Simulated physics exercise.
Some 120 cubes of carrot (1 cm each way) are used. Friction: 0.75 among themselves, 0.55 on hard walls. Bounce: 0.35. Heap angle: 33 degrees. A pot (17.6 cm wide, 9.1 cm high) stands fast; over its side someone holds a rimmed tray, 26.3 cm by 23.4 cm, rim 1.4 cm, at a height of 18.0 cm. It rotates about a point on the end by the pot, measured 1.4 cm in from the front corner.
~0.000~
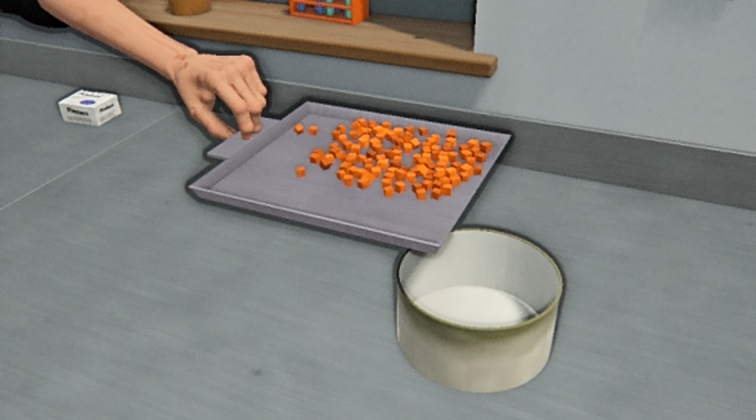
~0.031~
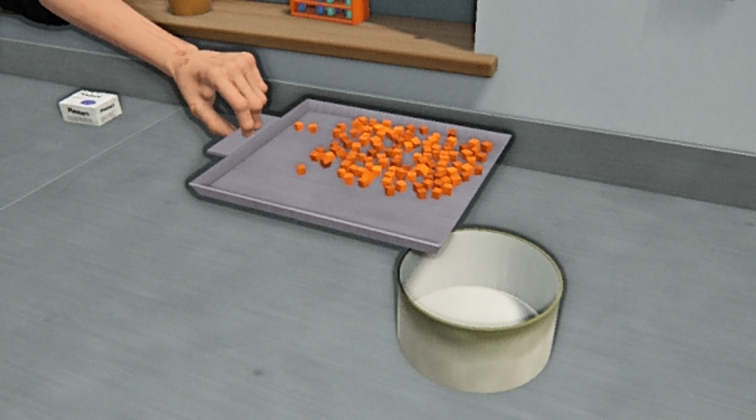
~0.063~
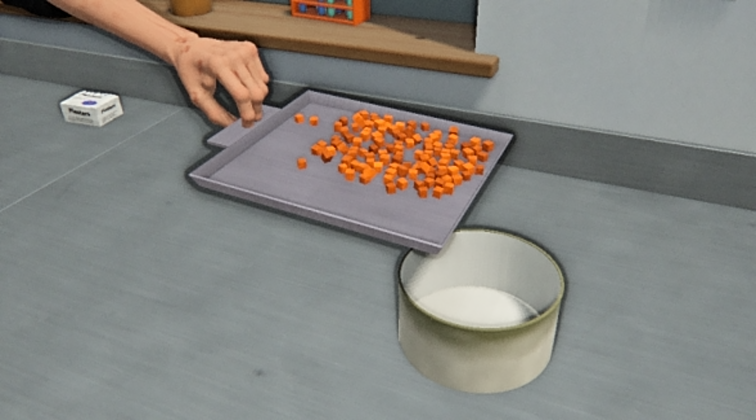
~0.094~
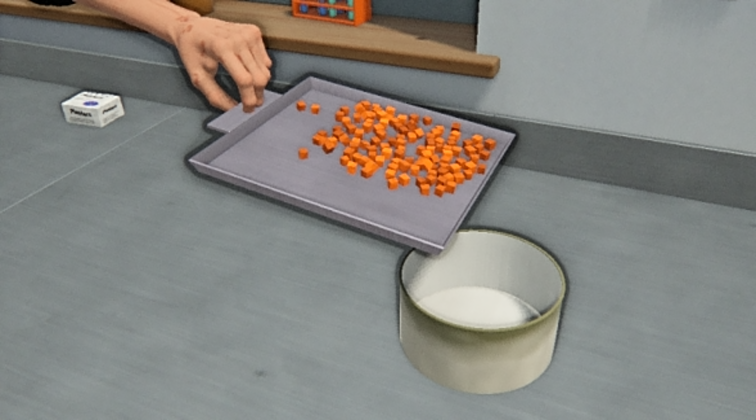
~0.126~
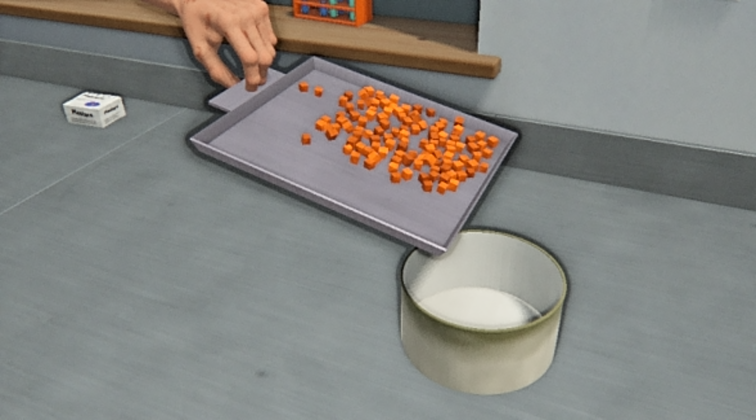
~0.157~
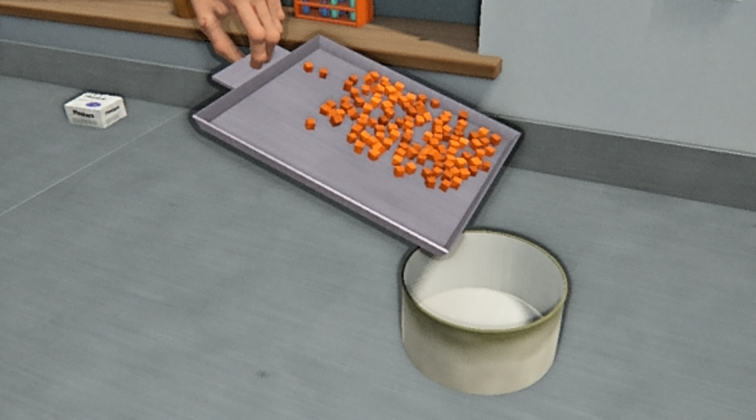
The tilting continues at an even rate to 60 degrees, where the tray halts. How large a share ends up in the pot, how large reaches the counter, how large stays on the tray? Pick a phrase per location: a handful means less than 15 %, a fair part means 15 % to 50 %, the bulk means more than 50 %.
Pot: A fair part, counter: A fair part, left on the tray: A fair part.
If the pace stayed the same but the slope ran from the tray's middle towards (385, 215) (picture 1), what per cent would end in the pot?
Around 0 percent of them.
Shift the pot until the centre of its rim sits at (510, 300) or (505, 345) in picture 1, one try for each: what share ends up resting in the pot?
Roughly 45 per cent, then 25 per cent.
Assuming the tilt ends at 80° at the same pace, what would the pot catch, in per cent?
That would be around 45 percent.
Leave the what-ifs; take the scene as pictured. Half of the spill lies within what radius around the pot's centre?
That comes to near 24 cm.
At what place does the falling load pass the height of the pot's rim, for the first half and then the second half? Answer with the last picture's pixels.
(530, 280) or so first, later (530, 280).
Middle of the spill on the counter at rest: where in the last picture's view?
You'll find it at about pixel (641, 346).
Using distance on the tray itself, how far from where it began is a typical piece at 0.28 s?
0 cm.
After 0.28 s, tilt 43 degrees; the tray holds 100 %, the pot 0 %.
Then, at 0.36 s, tilt 56 degrees; the tray holds 100 %, the pot 0 %.
After 0.58 s, tilt 60 degrees; the tray holds 50 %, the pot 5 %.
At rest (2.0 s), pot 40 %, counter 30 %, tray 30 %.
